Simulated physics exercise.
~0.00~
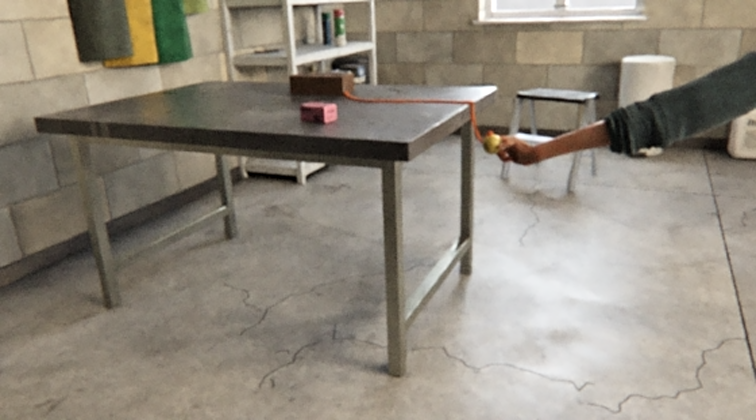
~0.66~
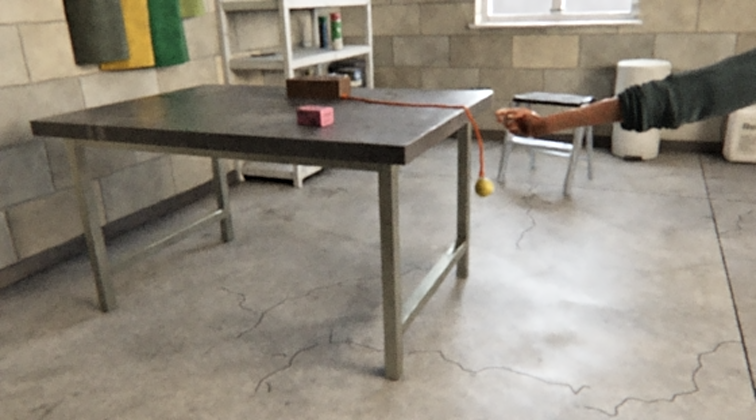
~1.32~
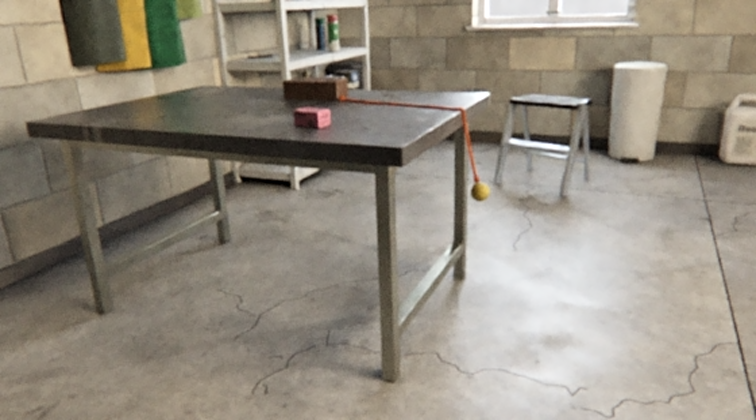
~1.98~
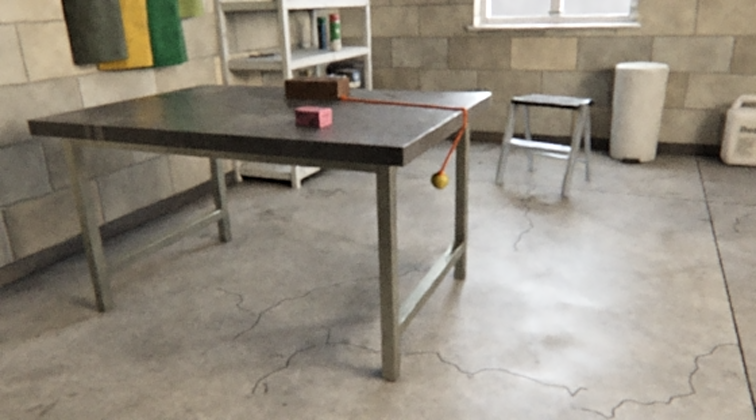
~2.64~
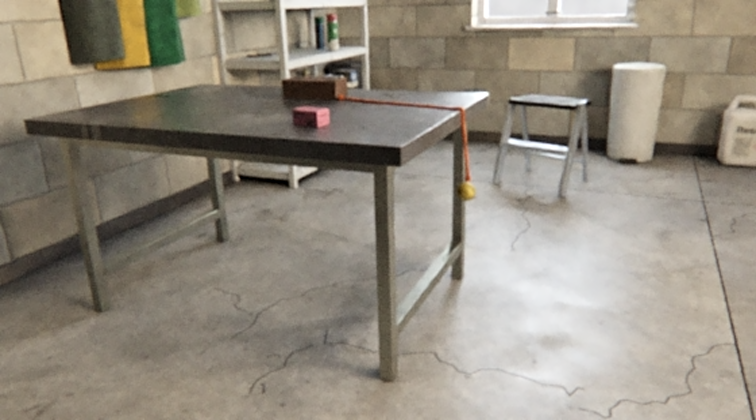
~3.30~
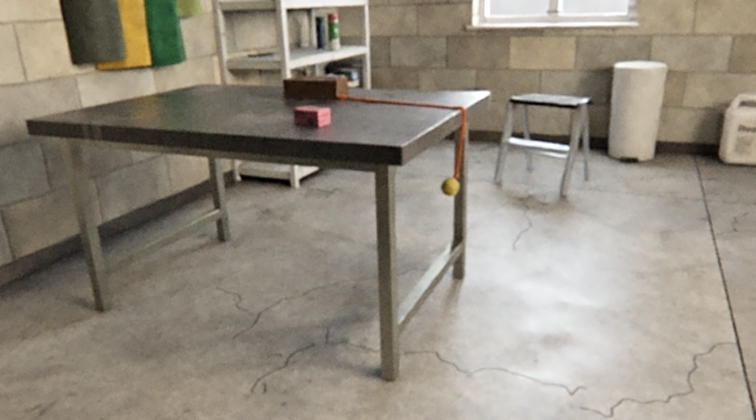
A yellow ball, released by a hand, swings on its cord beside the workbench and stays dangling.
